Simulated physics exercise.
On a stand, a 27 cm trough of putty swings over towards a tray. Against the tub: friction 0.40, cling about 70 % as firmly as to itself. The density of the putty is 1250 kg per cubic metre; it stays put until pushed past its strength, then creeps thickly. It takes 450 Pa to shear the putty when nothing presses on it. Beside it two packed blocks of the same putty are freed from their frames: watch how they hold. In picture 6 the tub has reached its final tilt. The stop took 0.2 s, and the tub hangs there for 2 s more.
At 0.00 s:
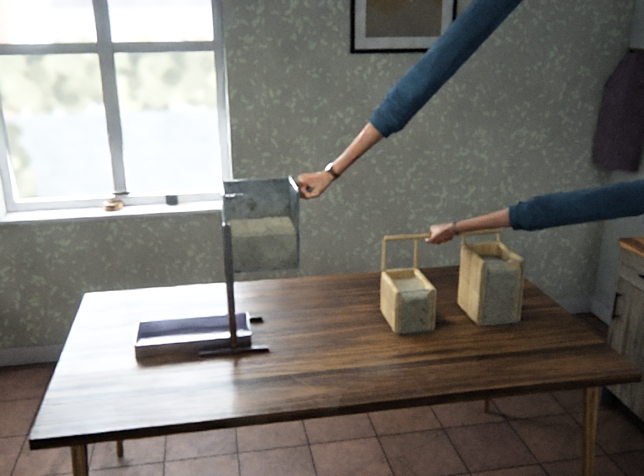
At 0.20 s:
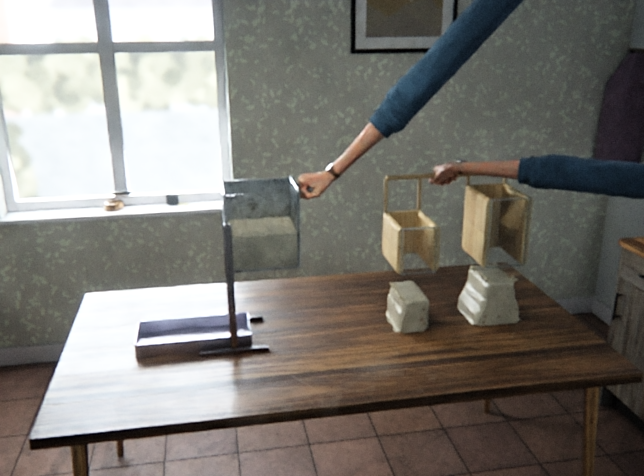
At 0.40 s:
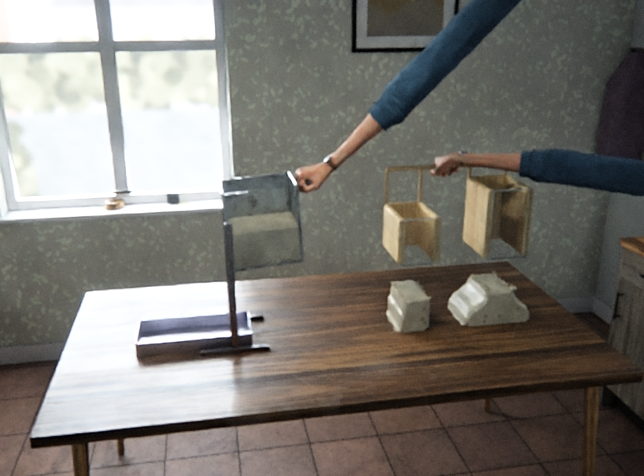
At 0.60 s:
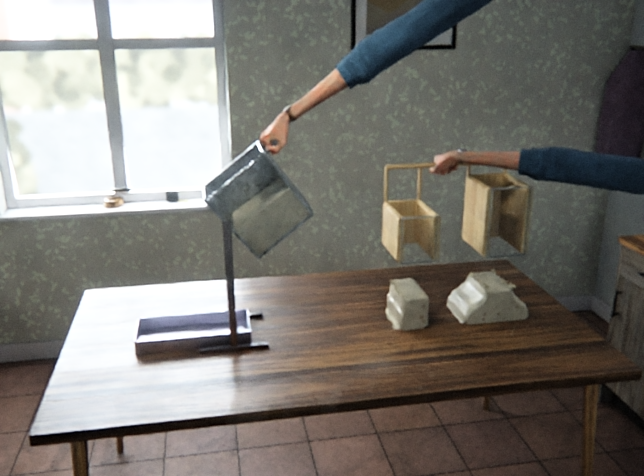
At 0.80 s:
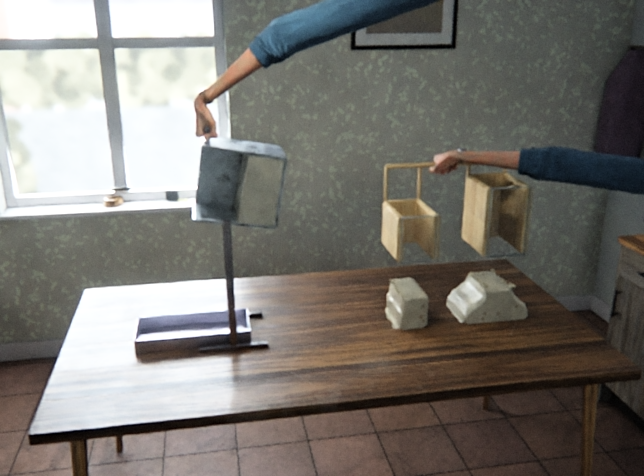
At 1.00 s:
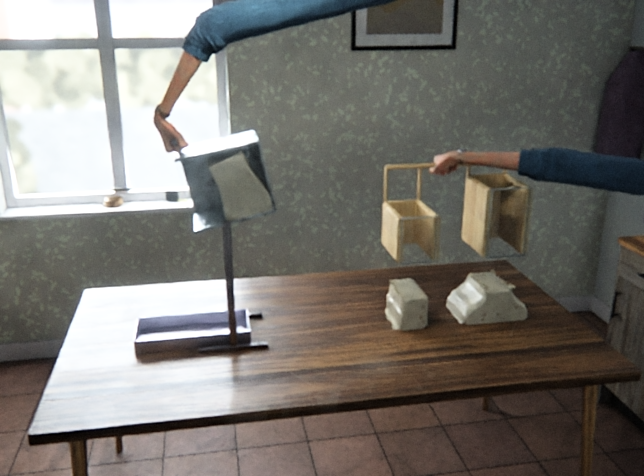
One hand lifts two wooden boxes off pale blocks, then another tilts a grey tub.
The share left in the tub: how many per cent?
Expect roughly 57 %.
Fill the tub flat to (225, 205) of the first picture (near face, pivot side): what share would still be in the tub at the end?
Then about 30 %.
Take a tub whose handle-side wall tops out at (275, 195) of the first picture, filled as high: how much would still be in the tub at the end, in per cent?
It would be near 100 %.
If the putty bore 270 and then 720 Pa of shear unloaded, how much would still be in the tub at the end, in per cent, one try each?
In that order: 45 %, 95 %.
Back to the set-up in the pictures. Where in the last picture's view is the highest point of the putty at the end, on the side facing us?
At about (242, 196).
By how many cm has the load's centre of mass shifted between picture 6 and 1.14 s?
Roughly 8 cm.
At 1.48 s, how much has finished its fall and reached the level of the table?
Some 12 per cent.
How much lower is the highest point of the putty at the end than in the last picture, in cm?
Roughly 14 cm.
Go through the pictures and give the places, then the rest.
The first picture shows handle-side rim at (297, 191), tilt 0 degrees; crest of the putty at (281, 233); block heights 14 cm, 22 cm (left to right).
The second picture shows handle-side rim at (297, 191), tilt 0 degrees; crest of the putty at (282, 233); block heights 14 cm, 18 cm (left to right).
The third picture shows handle-side rim at (295, 185), tilt 4 degrees; crest of the putty at (294, 227); block heights 13 cm, 14 cm (left to right).
The fourth picture shows handle-side rim at (262, 154), tilt 37 degrees; crest of the putty at (287, 190); block heights 13 cm, 14 cm (left to right).
The fifth picture shows handle-side rim at (202, 148), tilt 80 degrees; crest of the putty at (252, 157); block heights 13 cm, 14 cm (left to right).
The sixth picture shows handle-side rim at (175, 163), tilt 101 degrees; crest of the putty at (242, 154); block heights 13 cm, 14 cm (left to right).
After 1.14 s, the tub is at 101 degrees and holds 100 %.
After 1.31 s, the tub is at 101 degrees and holds 61 %.
After 1.48 s, the tub is at 101 degrees and holds 57 %.
After 1.65 s, the tub is at 101 degrees and holds 57 %.
After 3.00 s, the tub is at 101 degrees and holds 57 %.
